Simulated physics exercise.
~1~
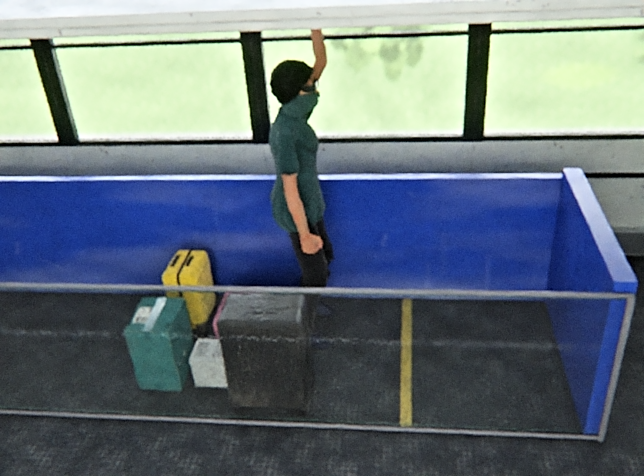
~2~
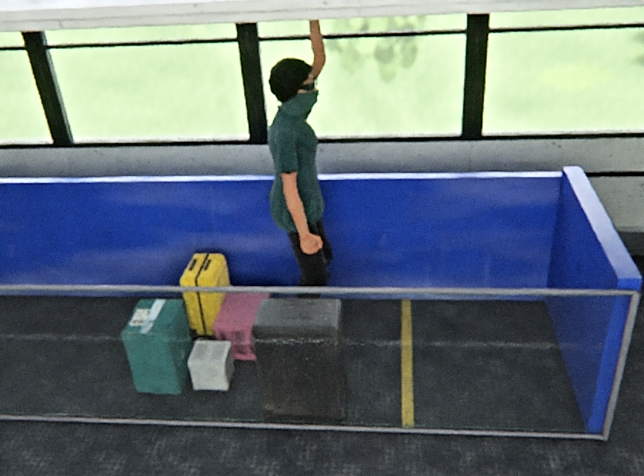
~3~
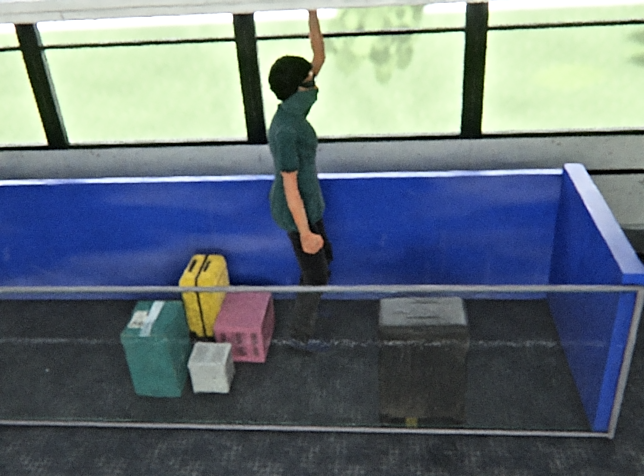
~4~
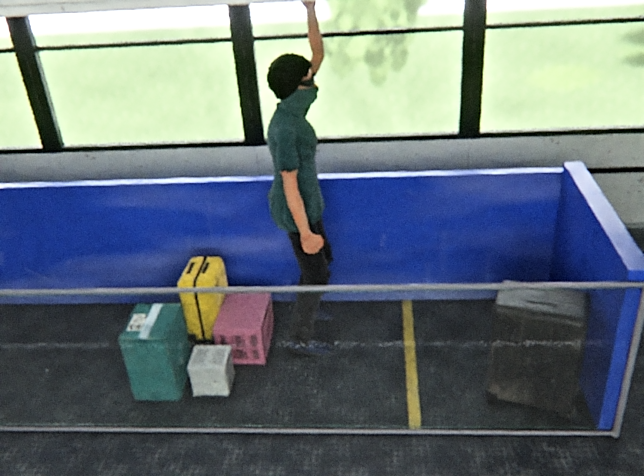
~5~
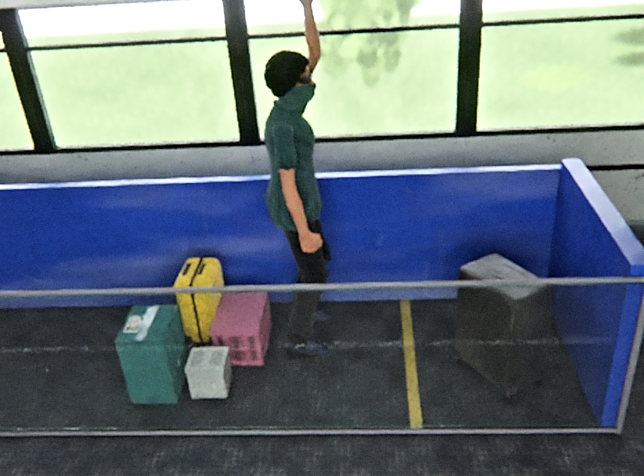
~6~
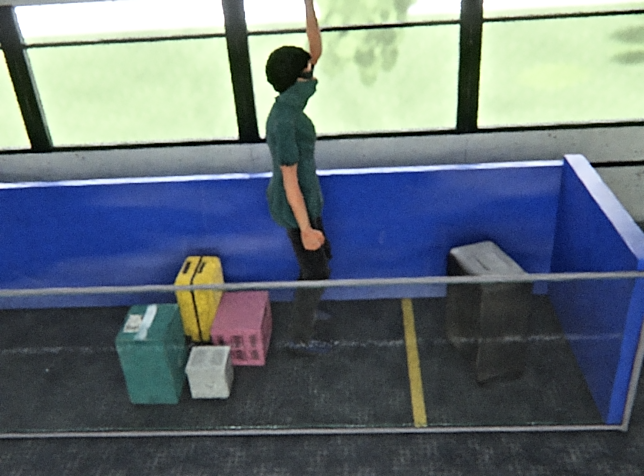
We see a passenger standing braced with one arm raised beside luggage in a blue-walled bay as a large black case rolls right across the yellow line, nears the end wall, then shifts back slightly left, ending upright beyond the line while the other pieces remain left of it.
